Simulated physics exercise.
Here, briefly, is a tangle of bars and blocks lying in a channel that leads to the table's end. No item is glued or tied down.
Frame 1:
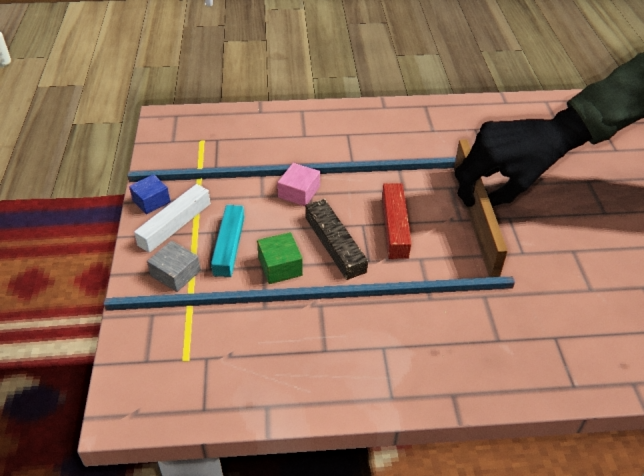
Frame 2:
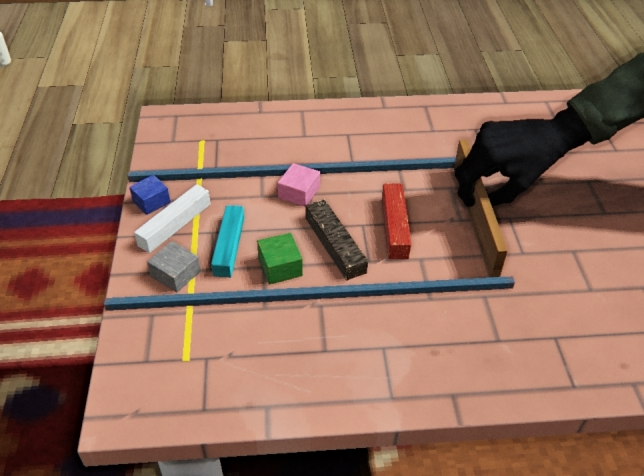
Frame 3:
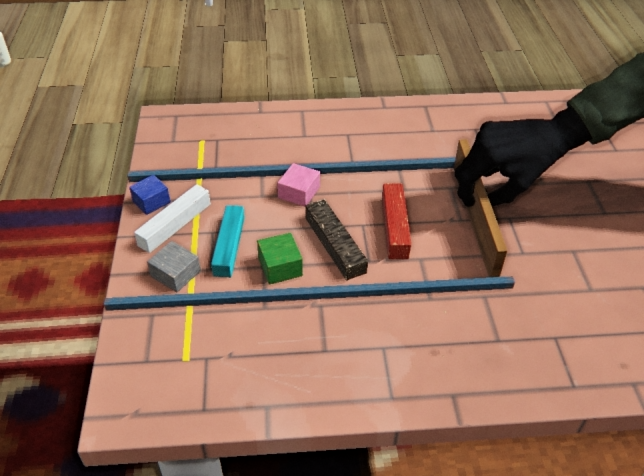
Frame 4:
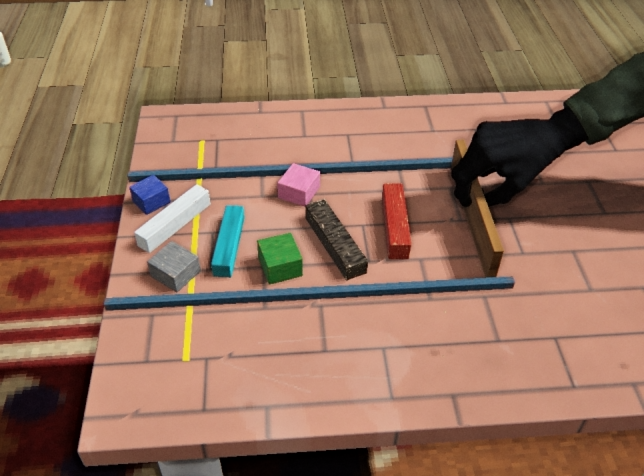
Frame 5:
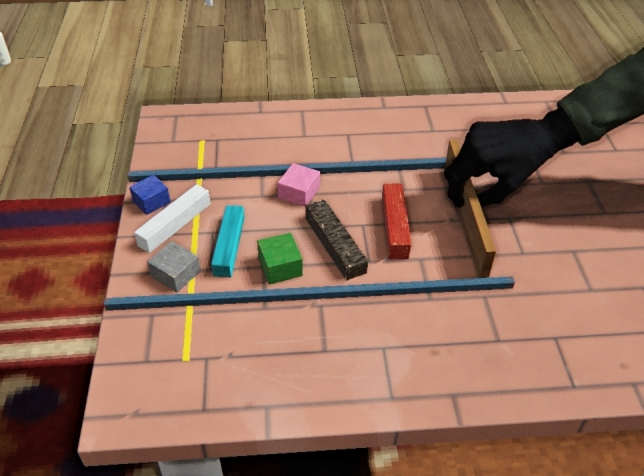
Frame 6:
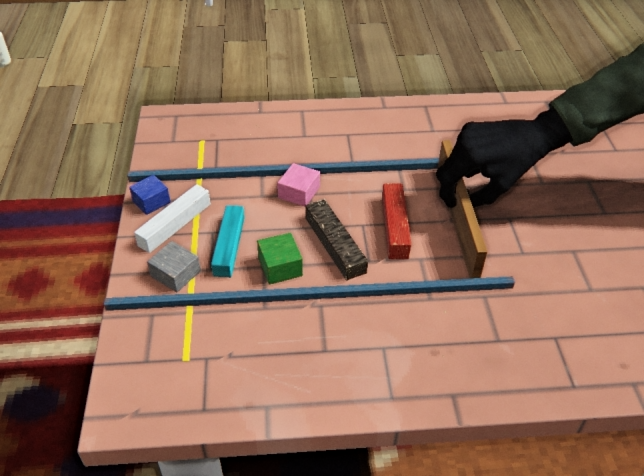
On a brick-patterned tabletop, a black-gloved hand slides a wooden board slightly left between blue rails toward scattered, unmoving coloured blocks.
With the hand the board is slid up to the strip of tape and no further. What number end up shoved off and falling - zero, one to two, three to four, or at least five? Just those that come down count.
The count of pieces that drop is one or two, then.
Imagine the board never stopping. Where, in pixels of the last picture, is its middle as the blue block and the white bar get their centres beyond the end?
The blue block puts it at (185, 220), the white bar at (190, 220).
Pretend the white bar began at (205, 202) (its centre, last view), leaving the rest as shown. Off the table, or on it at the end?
Placed there, it does not drop.
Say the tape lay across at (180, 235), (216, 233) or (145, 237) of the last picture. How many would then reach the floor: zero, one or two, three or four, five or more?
Counts for the three tries are three or four, one or two and five or over.
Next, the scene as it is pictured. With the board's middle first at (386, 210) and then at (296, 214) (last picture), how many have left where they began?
First 1 and then 6.
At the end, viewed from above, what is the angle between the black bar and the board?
Angle: Roughly 0 degrees.
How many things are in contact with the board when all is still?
At rest, 2 are in contact.
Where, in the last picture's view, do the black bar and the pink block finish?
The black bar ends at (160, 249) and the pink block at (174, 188).
A little later, none off yet; blue block at rest near (150, 195); white bar at rest near (174, 218); grey block at rest near (174, 267).
When it is over, the number that fall off is one or two; down, grey block.
